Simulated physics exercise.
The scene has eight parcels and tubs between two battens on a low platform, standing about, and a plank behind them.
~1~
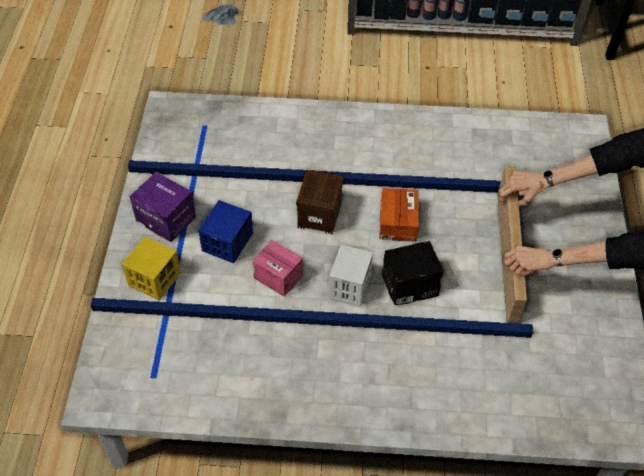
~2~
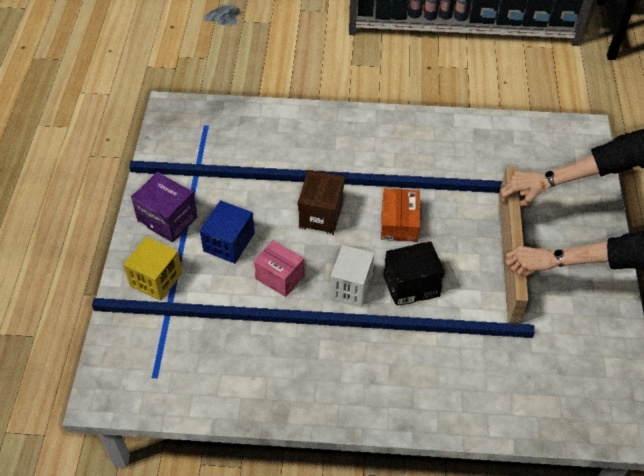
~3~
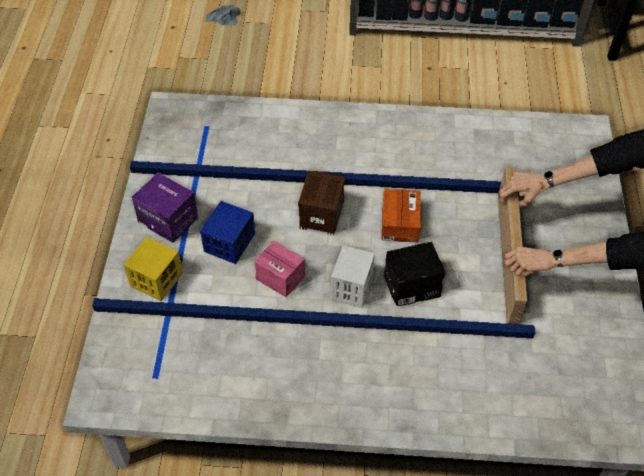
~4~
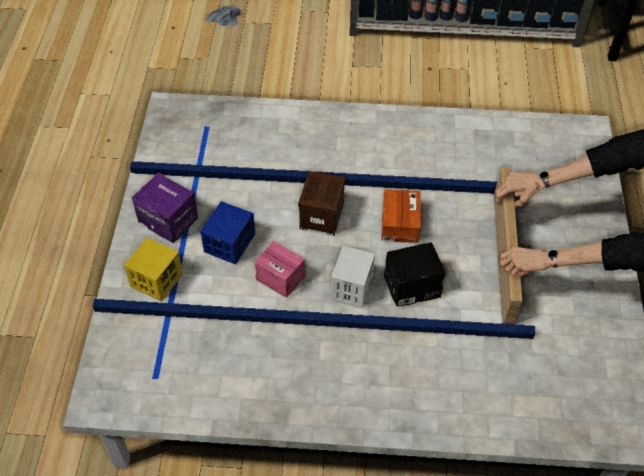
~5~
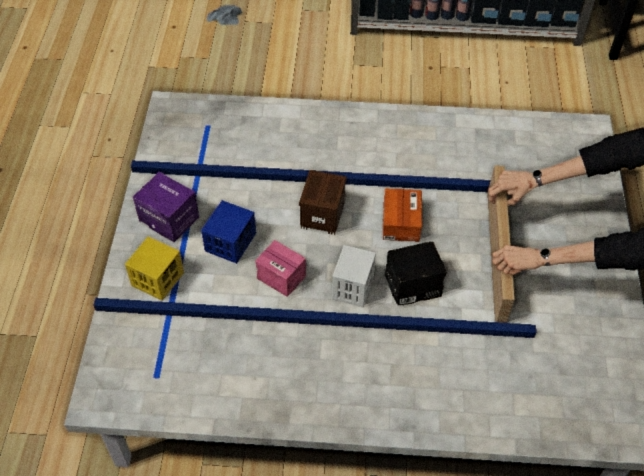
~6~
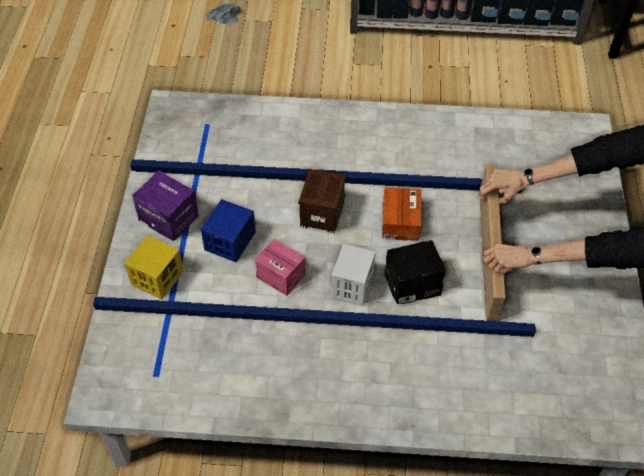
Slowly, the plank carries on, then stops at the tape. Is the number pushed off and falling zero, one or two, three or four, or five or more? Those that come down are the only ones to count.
It will most likely knock three or four off.
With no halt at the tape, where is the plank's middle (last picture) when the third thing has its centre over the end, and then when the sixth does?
At the first moment about (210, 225), at the next about (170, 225).
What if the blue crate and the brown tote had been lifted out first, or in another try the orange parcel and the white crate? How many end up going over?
Try one: 2; try two: 1.
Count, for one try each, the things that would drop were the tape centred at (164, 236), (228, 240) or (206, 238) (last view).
In order, the counts are 6, 1 and 3.
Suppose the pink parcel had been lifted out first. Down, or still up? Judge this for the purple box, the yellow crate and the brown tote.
The purple box comes down, the yellow crate is lost, the brown tote survives.
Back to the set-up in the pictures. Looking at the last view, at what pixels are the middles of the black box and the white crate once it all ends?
The black box settles near (153, 251); as for the white crate, near (111, 262).
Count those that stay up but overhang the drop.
That comes to 2 of them.
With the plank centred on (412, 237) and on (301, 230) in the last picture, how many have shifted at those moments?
At the first spot the count is 3, and at the second it is 7.
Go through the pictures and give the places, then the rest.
Purple box (164, 207); yellow crate (152, 268); blue crate (226, 232); plank (511, 243); tape (182, 238), in the first frame.
Yellow crate (154, 269); pink parcel (279, 269), in the second frame.
Blue crate (228, 232); black box (414, 274), in the third frame.
Purple box (166, 208); white crate (353, 277), in the fourth frame.
Yellow crate (155, 269); plank (500, 243), in the fifth frame.
Purple box (166, 206); yellow crate (155, 267); blue crate (229, 231); plank (491, 241); tape (184, 237), in the sixth frame.
Early on, none off yet; purple box at rest near (166, 206); yellow crate at rest near (155, 267); blue crate at rest near (229, 231).
A while later, none off yet; purple box at rest near (166, 206); yellow crate at rest near (155, 267); blue crate travelled a little near (218, 228).
Further along, none off yet; purple box travelled about its own width near (138, 198); yellow crate travelled about its own width near (93, 269); blue crate travelled well along near (157, 230).
Finally, the number that fall off is three or four; lost, pink parcel, blue crate, yellow crate and purple box.
